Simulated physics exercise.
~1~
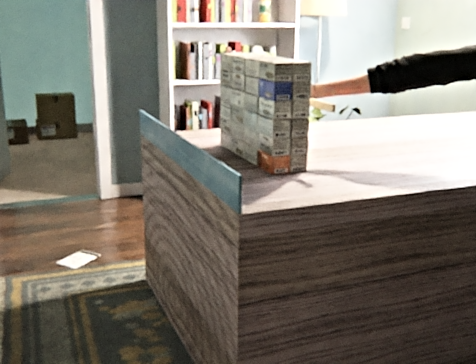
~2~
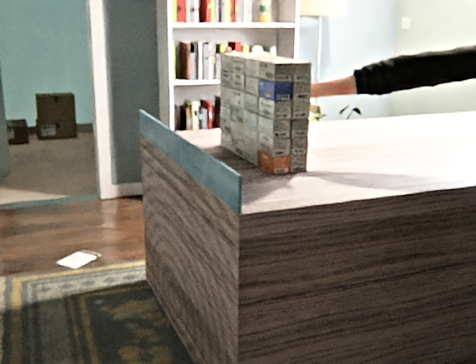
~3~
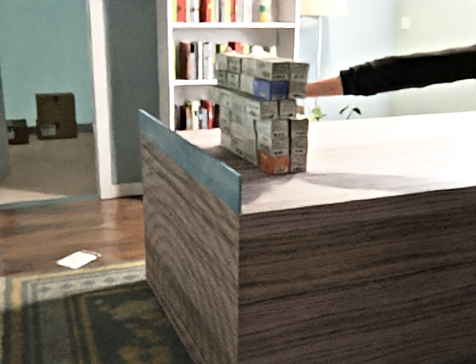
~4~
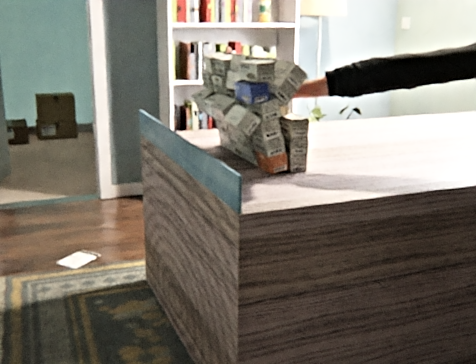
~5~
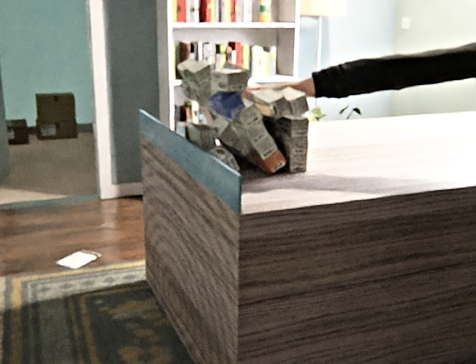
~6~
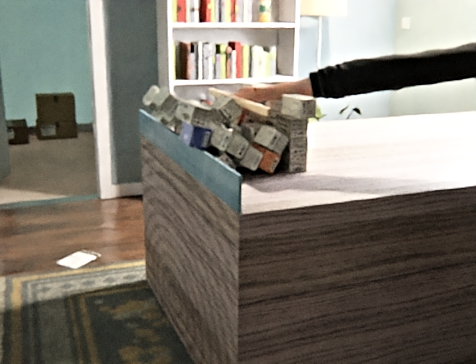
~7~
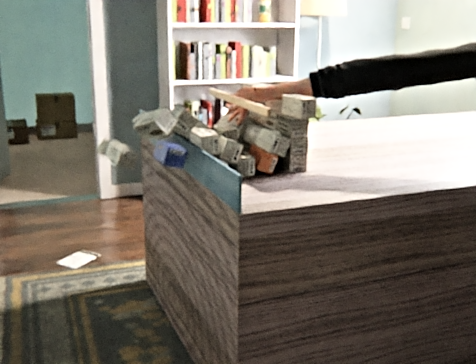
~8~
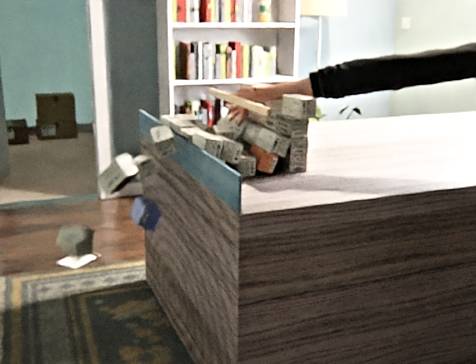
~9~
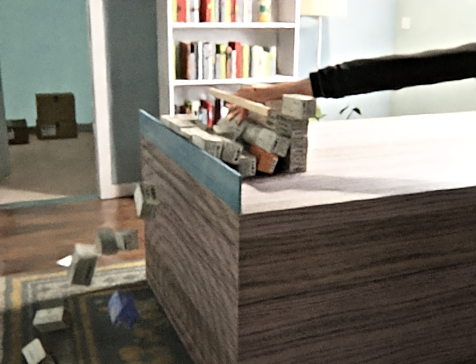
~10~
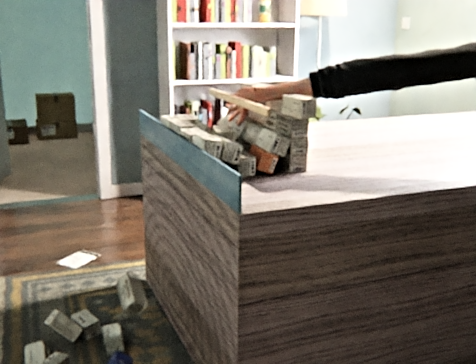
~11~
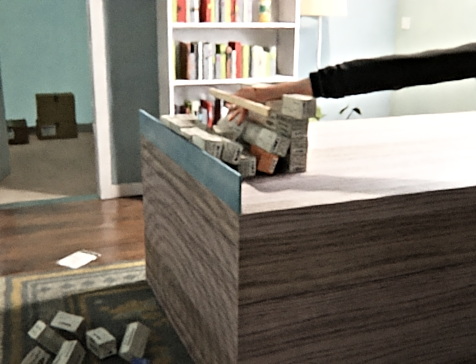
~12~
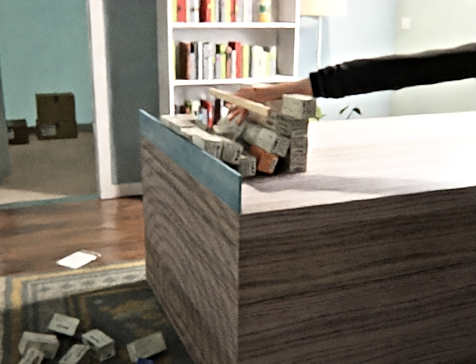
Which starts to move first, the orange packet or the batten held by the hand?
The batten starts to move first. The orange packet stays put at the bottom of the stack for a while and only begins to tip once the rows above have shifted.
To begin with, a neat block of small packets, one blue and one orange among them, stands on a wood-grained sideboard while a dark-sleeved arm reaches in from the right. The hand pushes a batten leftward against the back of the stack, and the upper rows slide first. The block then leans, breaks apart and slumps toward the blue board along the edge. The hand stops, but a few packets, including the blue one, spill over the board and drop to the patterned rug. They tumble and settle there, while most of the pile, with the orange packet tipped over, stays heaped on top.
